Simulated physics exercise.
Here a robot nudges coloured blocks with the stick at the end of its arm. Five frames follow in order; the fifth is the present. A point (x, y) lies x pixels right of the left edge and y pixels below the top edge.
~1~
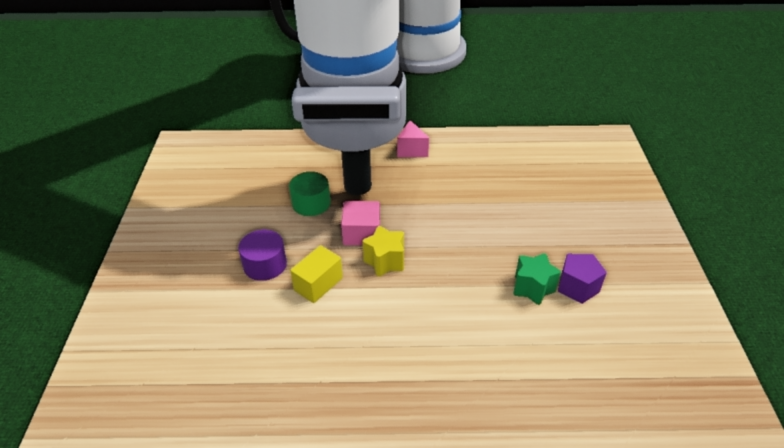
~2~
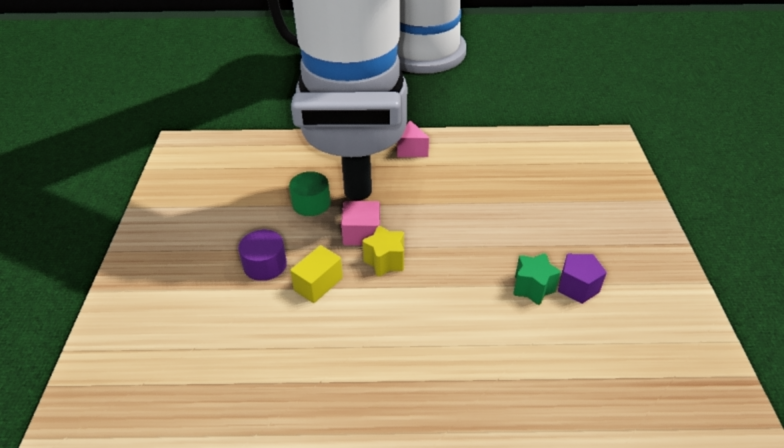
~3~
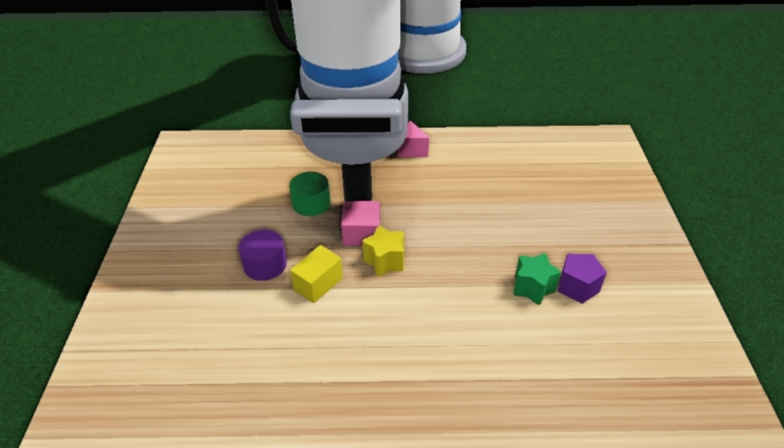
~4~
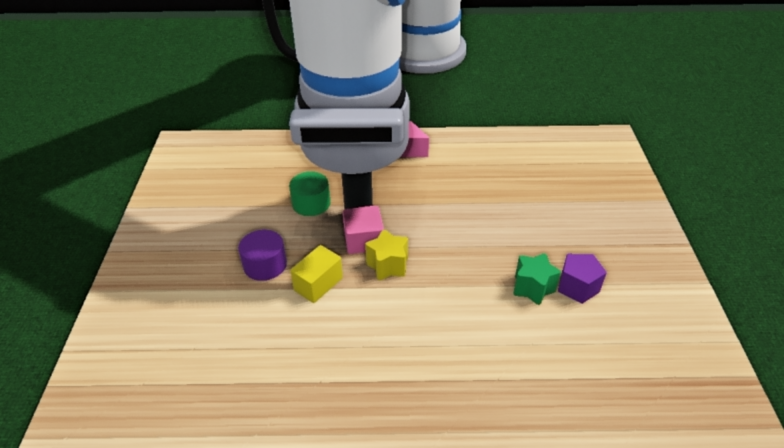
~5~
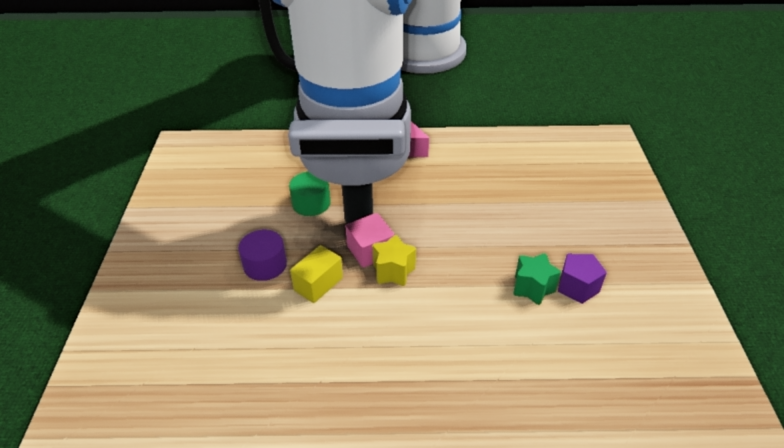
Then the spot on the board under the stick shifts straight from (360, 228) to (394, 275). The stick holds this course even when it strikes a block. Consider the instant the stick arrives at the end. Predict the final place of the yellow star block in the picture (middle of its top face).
Final place: (430, 307).
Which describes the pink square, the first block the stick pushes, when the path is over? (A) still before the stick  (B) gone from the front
I choose A.
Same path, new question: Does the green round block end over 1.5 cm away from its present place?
Answer: No.
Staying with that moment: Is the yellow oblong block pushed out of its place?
It seems not.
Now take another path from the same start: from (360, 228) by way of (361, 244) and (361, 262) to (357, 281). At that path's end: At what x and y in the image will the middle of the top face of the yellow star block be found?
Roughly at (427, 283).
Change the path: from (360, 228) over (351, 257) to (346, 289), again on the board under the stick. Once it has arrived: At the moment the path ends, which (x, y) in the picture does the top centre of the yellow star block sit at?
It comes to (421, 272).
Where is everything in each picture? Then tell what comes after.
The first frame shows stick tip at (358, 187); block tops, green round block at (309, 183); yellow oblong block at (316, 263); pink square at (361, 213); yellow star block at (385, 241).
The second frame shows stick at (358, 192); blocks unchanged.
The third frame shows stick at (358, 199); blocks unchanged.
The fourth frame shows stick at (359, 207); pink square at (363, 219); yellow star block at (388, 245).
The fifth frame shows stick at (359, 218); green round block at (309, 183); yellow oblong block at (316, 263); pink square at (370, 229); yellow star block at (393, 251).
The first path, step by step. Halfway along, stick at (375, 241); pink square at (387, 254); yellow star block at (411, 278).
At the end, stick at (394, 265); green round block in place; yellow oblong block in place; pink square at (405, 281); yellow star block at (430, 307).
